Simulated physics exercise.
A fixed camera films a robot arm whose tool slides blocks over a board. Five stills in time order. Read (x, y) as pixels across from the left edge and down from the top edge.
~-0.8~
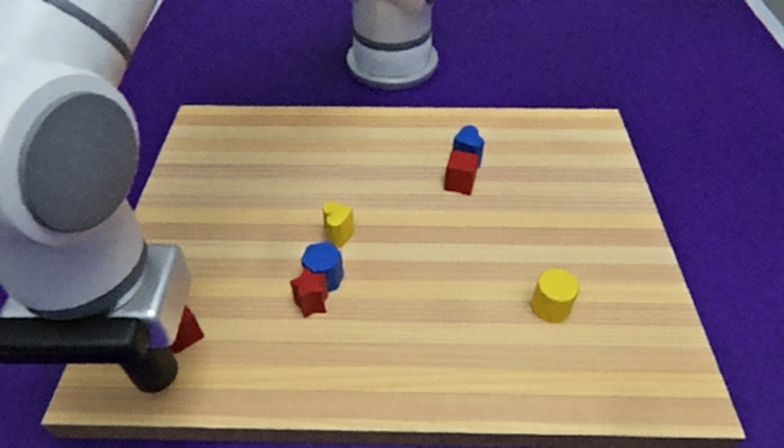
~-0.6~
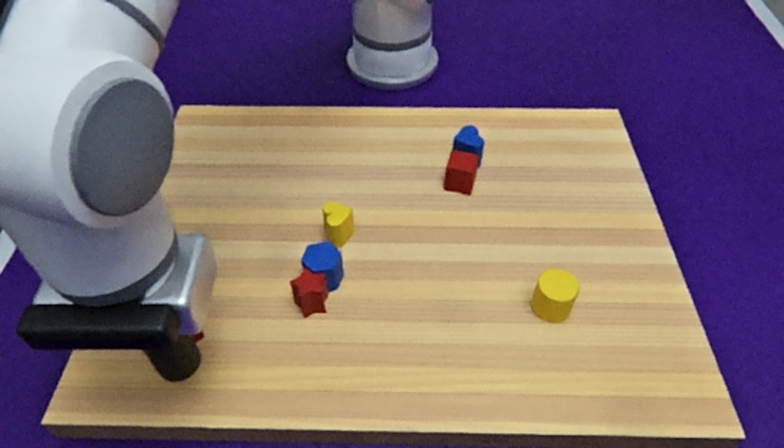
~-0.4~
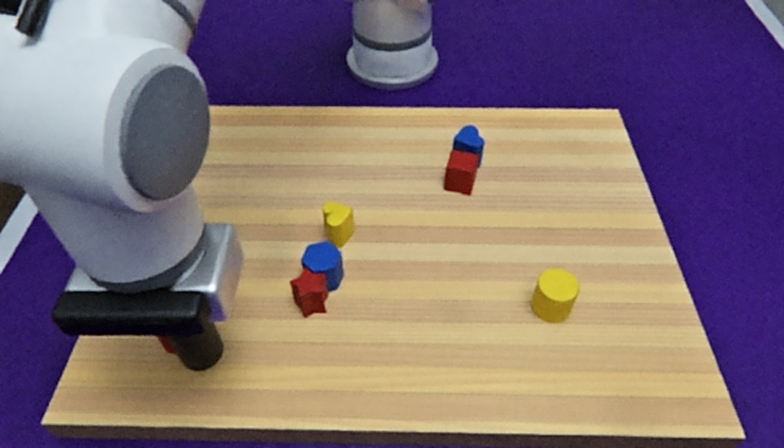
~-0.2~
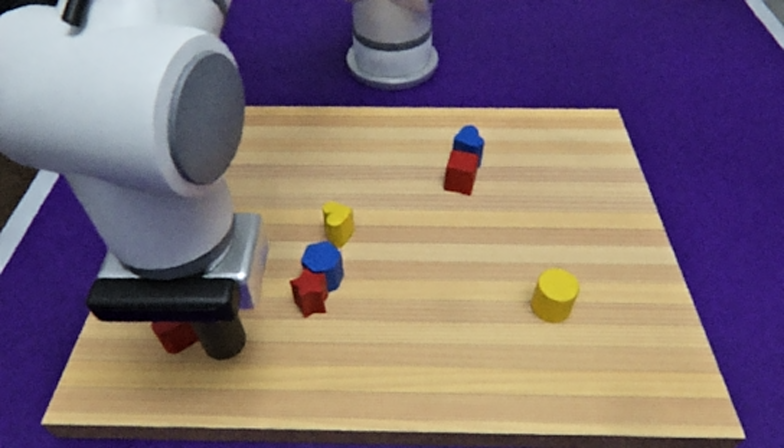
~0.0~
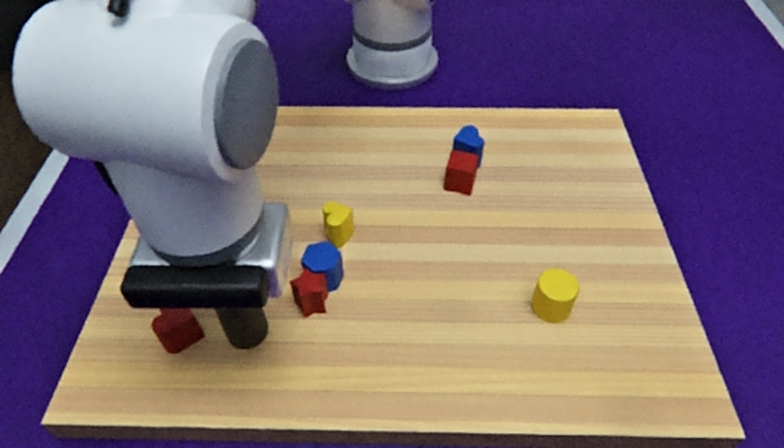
A white robot arm swept its black tool slowly to the right across a wooden board, uncovering a red block behind it, while the red, blue and yellow blocks all stayed still.
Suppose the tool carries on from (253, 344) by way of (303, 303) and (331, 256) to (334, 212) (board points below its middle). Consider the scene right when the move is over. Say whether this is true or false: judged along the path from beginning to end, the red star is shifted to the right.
The statement is true.
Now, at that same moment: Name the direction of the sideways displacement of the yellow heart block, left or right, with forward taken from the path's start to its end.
Moves left.
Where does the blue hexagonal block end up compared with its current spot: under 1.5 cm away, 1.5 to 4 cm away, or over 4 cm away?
It shifts by more than 4 cm.
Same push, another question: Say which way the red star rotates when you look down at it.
Seen from overhead, it turns clockwise.
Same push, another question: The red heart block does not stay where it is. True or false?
The claim does not hold.
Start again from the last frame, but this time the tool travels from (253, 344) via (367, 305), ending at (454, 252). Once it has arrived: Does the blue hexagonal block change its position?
In short: Yes.
On the path given first. One third of the way, tool at (301, 289); red star at (328, 266); blue hexagonal block at (337, 240).
Two thirds of the way, tool at (329, 242); red star at (355, 246), turned 55° clockwise; blue hexagonal block at (363, 222), turned 40° anticlockwise; yellow heart block at (339, 204), turned 35° anticlockwise.
At the end, tool at (333, 199); red heart block in place; red star at (355, 247), turned 55° clockwise; blue hexagonal block at (366, 218), turned 15° anticlockwise; yellow heart block at (346, 172), turned 45° anticlockwise.
